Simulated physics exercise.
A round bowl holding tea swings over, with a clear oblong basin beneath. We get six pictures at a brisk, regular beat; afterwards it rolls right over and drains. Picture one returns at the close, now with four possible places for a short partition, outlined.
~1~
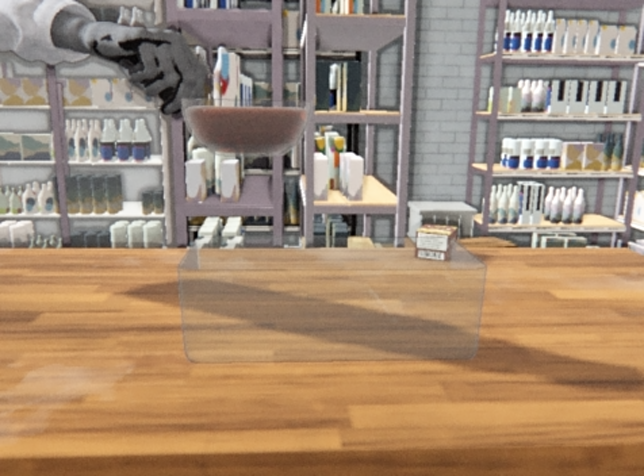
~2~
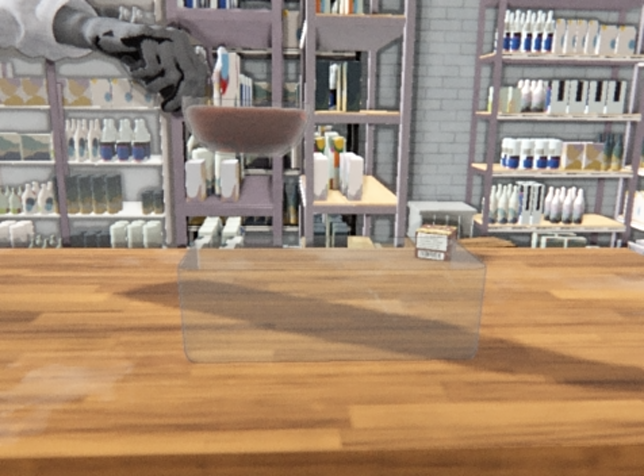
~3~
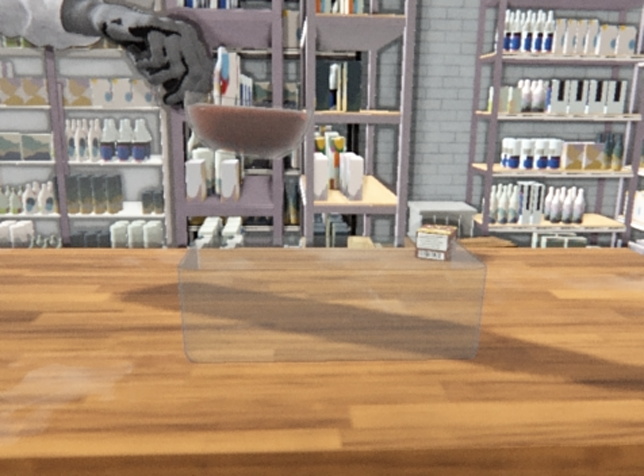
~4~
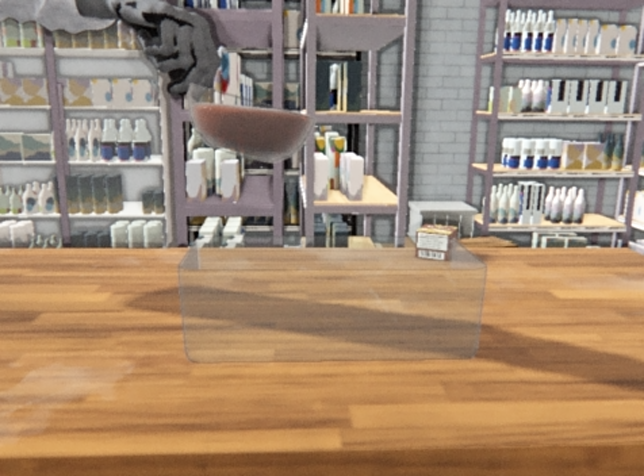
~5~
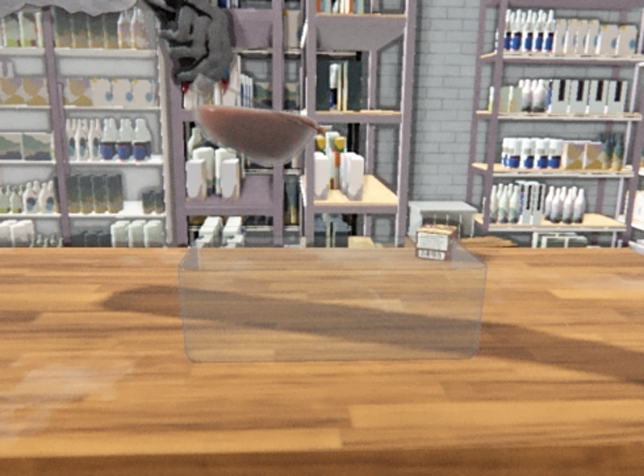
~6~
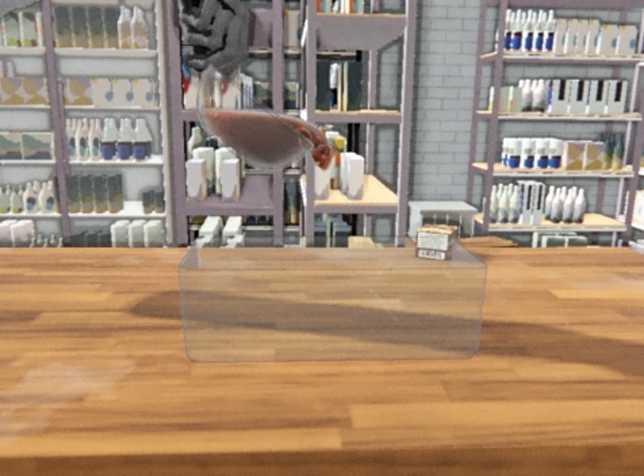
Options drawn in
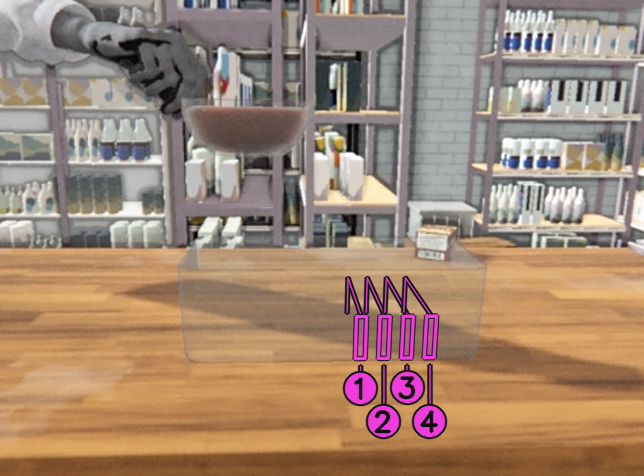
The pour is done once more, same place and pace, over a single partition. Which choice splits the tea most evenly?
1.
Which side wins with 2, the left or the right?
The left side.
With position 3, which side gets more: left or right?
More ends on the left.
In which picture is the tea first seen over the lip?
Picture 5.
In magenta, 1 at (360, 366); 2 at (383, 365); 3 at (407, 365); 4 at (429, 365).
If 1 is chosen, about 47 % ends left of the wall and 52 % right of it.
If 2 is chosen, about 80 % ends left of the wall and 17 % right of it; 3 % is lost outside.
If 3 is chosen, about 94 % ends left of the wall and 4 % right of it.
If 4 is chosen, about 92 % ends left of the wall and 5 % right of it; 3 % is lost outside.
